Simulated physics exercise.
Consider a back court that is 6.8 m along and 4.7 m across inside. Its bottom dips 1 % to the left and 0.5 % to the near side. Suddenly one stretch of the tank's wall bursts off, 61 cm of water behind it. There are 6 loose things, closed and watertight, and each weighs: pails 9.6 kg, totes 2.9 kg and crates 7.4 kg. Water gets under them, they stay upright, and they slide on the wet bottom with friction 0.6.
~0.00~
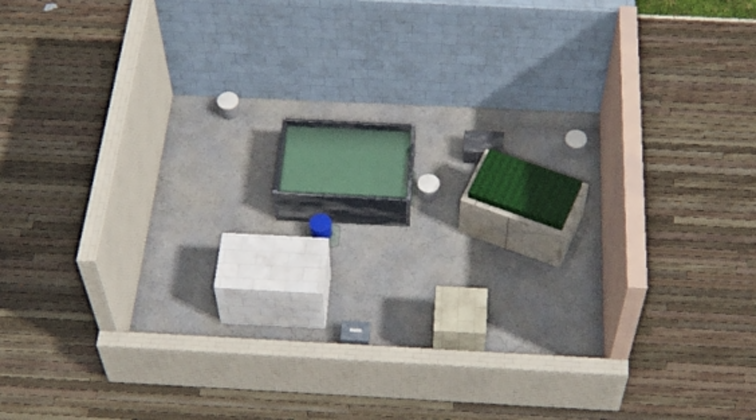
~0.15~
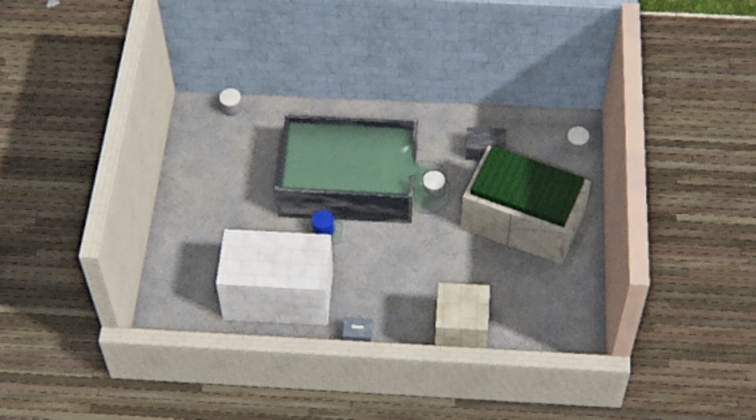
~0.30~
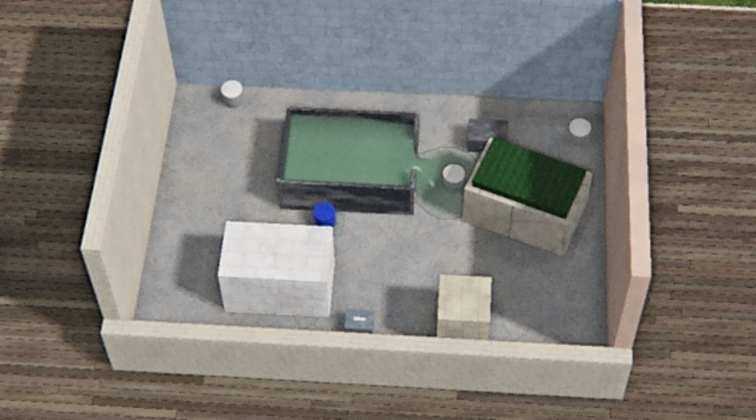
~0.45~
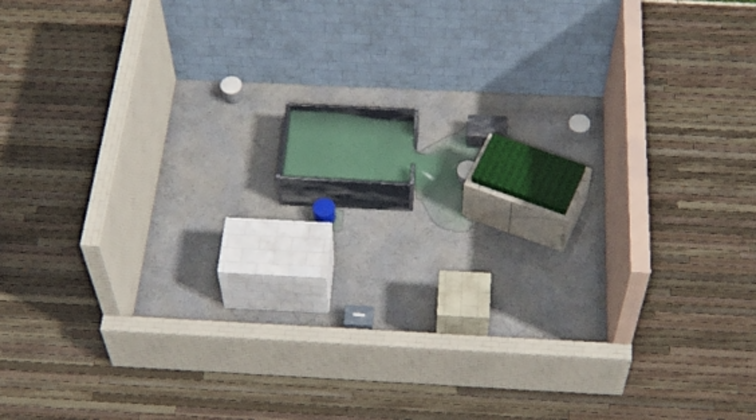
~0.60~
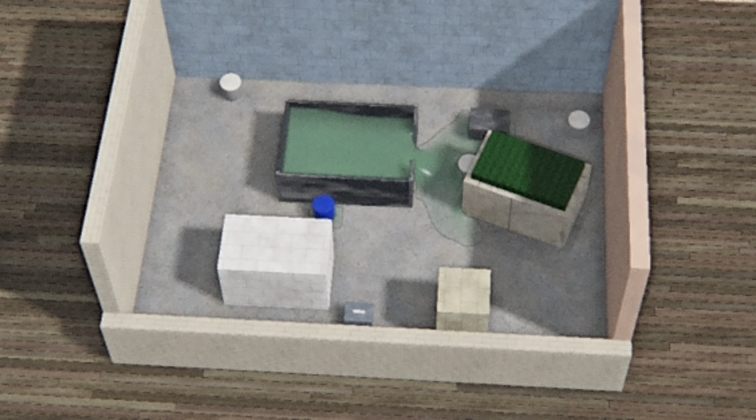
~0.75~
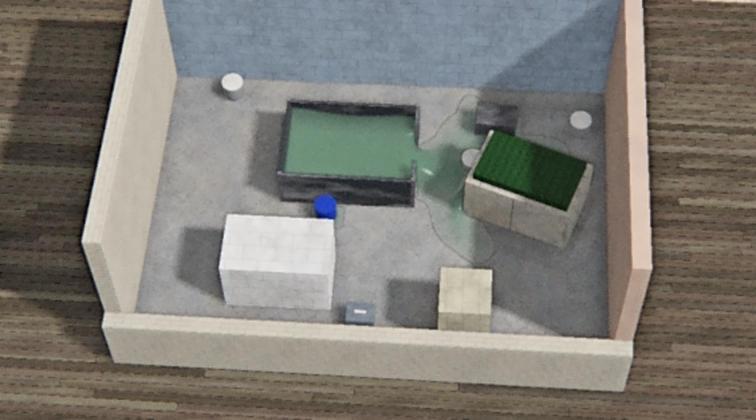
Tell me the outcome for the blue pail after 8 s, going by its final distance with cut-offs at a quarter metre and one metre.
Steady.
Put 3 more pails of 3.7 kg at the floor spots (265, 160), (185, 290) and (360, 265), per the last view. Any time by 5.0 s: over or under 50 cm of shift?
First within, then within, then within.
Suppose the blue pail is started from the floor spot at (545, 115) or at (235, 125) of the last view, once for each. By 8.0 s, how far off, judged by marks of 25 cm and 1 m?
Try one, it is swept a long way; try two, it keeps its spot.
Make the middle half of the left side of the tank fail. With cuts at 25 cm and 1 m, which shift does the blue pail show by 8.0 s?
After that, the blue pail hardly moves.
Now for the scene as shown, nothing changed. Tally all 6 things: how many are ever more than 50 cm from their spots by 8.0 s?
4.
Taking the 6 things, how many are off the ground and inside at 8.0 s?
At that moment it comes to 2.
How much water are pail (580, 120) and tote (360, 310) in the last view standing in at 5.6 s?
First about 12 cm, second about 5 cm.
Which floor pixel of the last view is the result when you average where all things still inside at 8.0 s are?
Near (389, 148).
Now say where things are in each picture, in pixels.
The blue pail at (321, 223) rests on the ground; 2.5 m2 under water; 0 of 6 have shifted, in the first picture.
The blue pail at (323, 219), on the bottom; 2.8 m2 under water; 0 of 6 have shifted, in the second picture.
The blue pail at (325, 211) rests on the ground; 3.3 m2 under water; 1 of 6 have shifted, in the third picture.
The blue pail at (324, 207), on the bottom; water covers 3.8 m2; 1 of 6 have shifted, in the fourth picture.
The blue pail at (324, 204) rests on the ground; water covers 4.4 m2; 2 of 6 have shifted, in the fifth picture.
The blue pail at (325, 204) rests on the ground; water covers 5.3 m2; 2 of 6 have shifted, in the sixth picture.
After 1.6 s the blue pail is near (325, 204), 0.0 m from its start, aground; 1 afloat.
After 3.6 s the blue pail is near (325, 204), 0.0 m from its start, aground; 4 afloat.
After 5.6 s the blue pail is near (325, 204), 0.0 m from its start, aground; 2 afloat.
After 8.0 s the blue pail is near (325, 204), 0.0 m from its start, aground; 2 afloat.
